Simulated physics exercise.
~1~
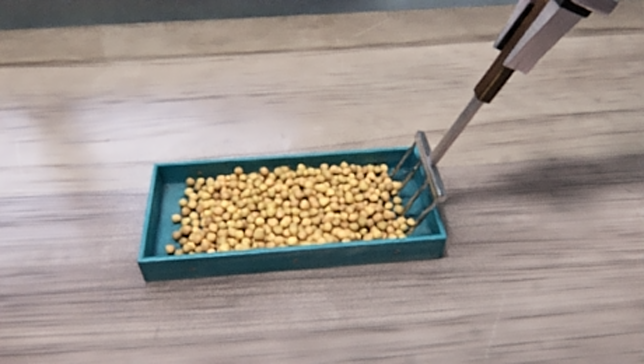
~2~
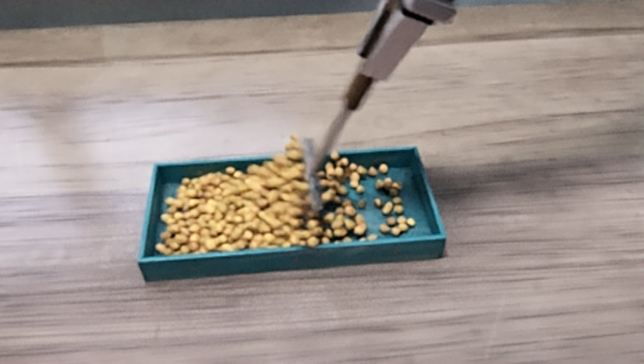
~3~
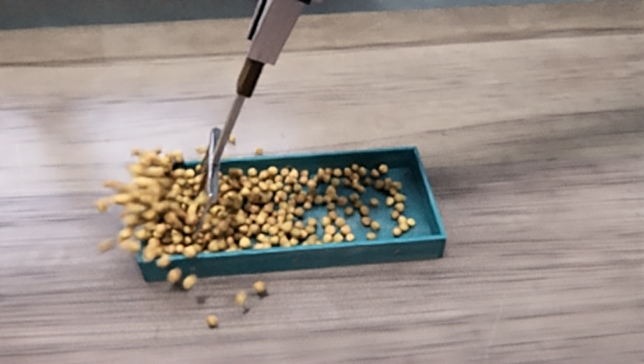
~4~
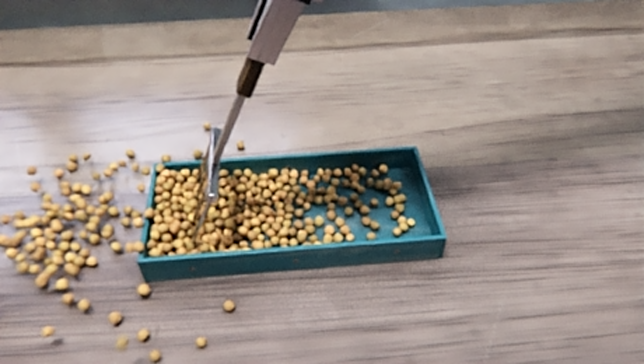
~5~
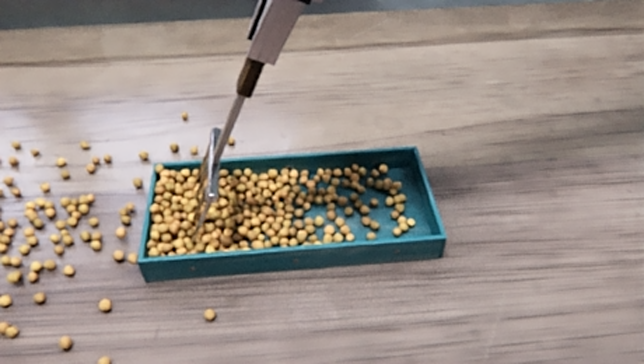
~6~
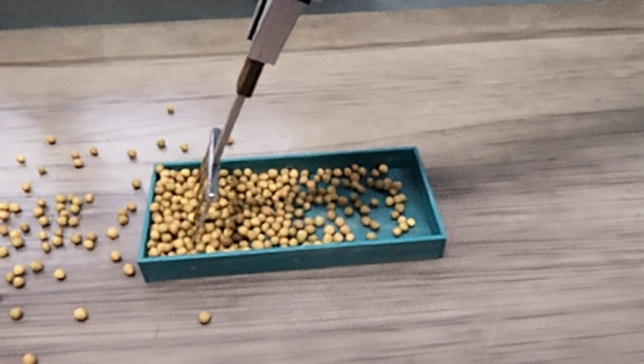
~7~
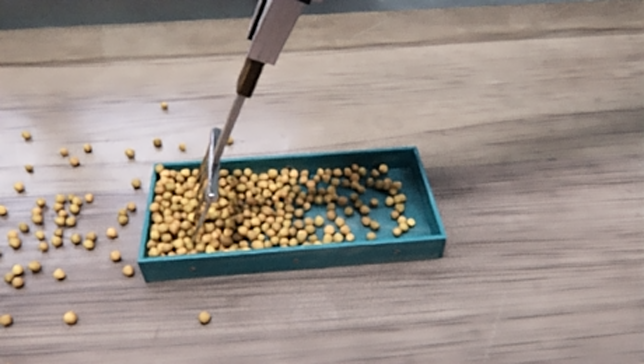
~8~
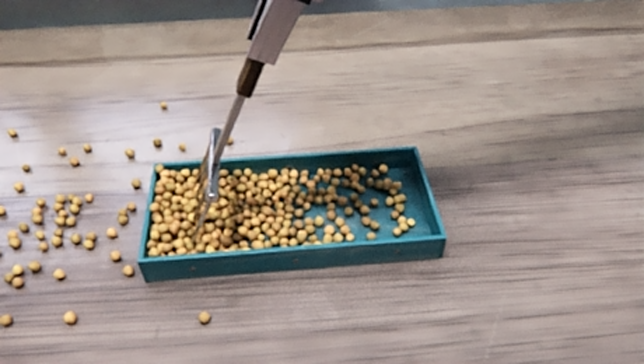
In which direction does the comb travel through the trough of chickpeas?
The comb travels to the left, going from the right end of the trough to near its left end.
